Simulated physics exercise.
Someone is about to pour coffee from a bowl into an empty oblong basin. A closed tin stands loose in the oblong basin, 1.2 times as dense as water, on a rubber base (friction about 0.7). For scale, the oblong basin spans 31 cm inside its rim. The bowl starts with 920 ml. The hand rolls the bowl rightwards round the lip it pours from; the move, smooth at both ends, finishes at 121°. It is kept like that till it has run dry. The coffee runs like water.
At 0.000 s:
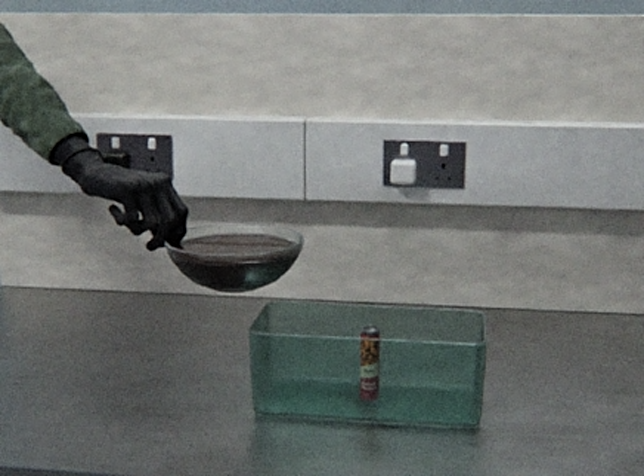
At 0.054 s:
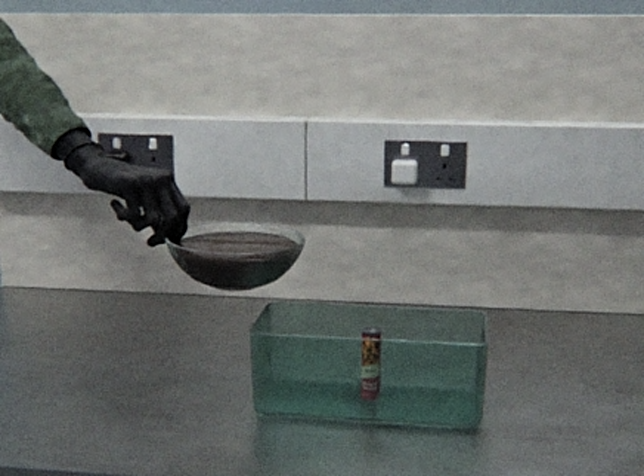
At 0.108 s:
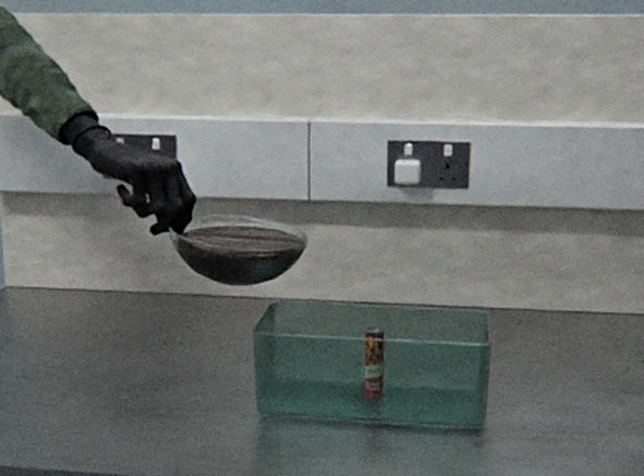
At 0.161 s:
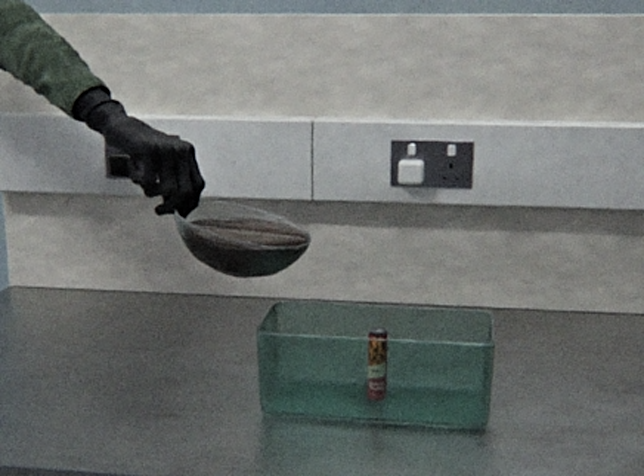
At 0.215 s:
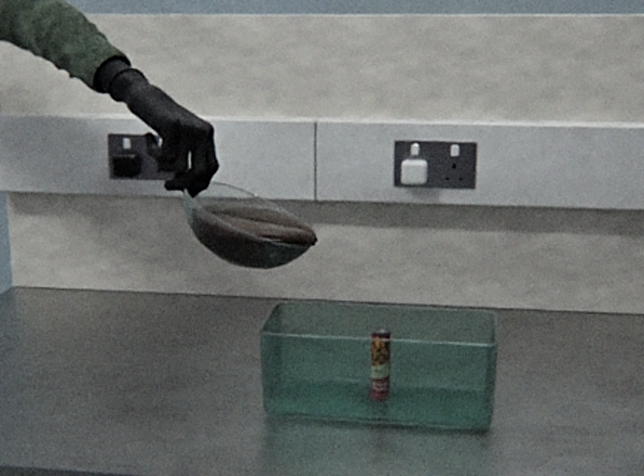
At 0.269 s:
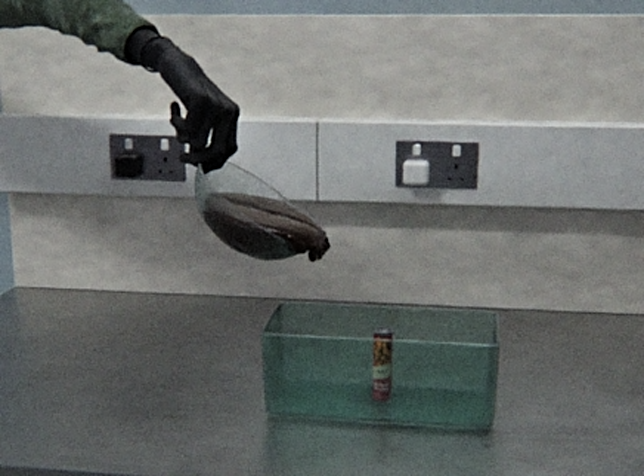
A gloved hand tilts a glass bowl of dark liquid rightwards above a green oblong basin.
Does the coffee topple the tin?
The tin stays up.
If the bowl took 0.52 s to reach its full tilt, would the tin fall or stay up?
The tin keeps standing.
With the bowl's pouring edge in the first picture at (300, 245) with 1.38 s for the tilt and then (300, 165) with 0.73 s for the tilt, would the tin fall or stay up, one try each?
First it keeps standing; then it topples.
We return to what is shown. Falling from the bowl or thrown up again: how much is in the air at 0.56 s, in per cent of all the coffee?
Near 58 in a hundred.
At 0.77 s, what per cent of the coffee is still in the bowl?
Some 0 per cent.
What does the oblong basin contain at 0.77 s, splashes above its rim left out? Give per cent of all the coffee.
About 72 per cent.
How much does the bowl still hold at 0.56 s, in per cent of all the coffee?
Some 2 per cent.
After 0.56 s the tilt is 105° and 2 per cent is still to pour; the tin stands where it began.
After 0.77 s the tilt is 121° and 0 per cent is still to pour; the tin stands where it began.
After 0.99 s the tilt is 121° and 0 per cent is still to pour; the tin stands where it began.
After 1.23 s the tilt is 121° and 0 per cent is still to pour; the tin stands where it began.
In the end the tin stands where it began.
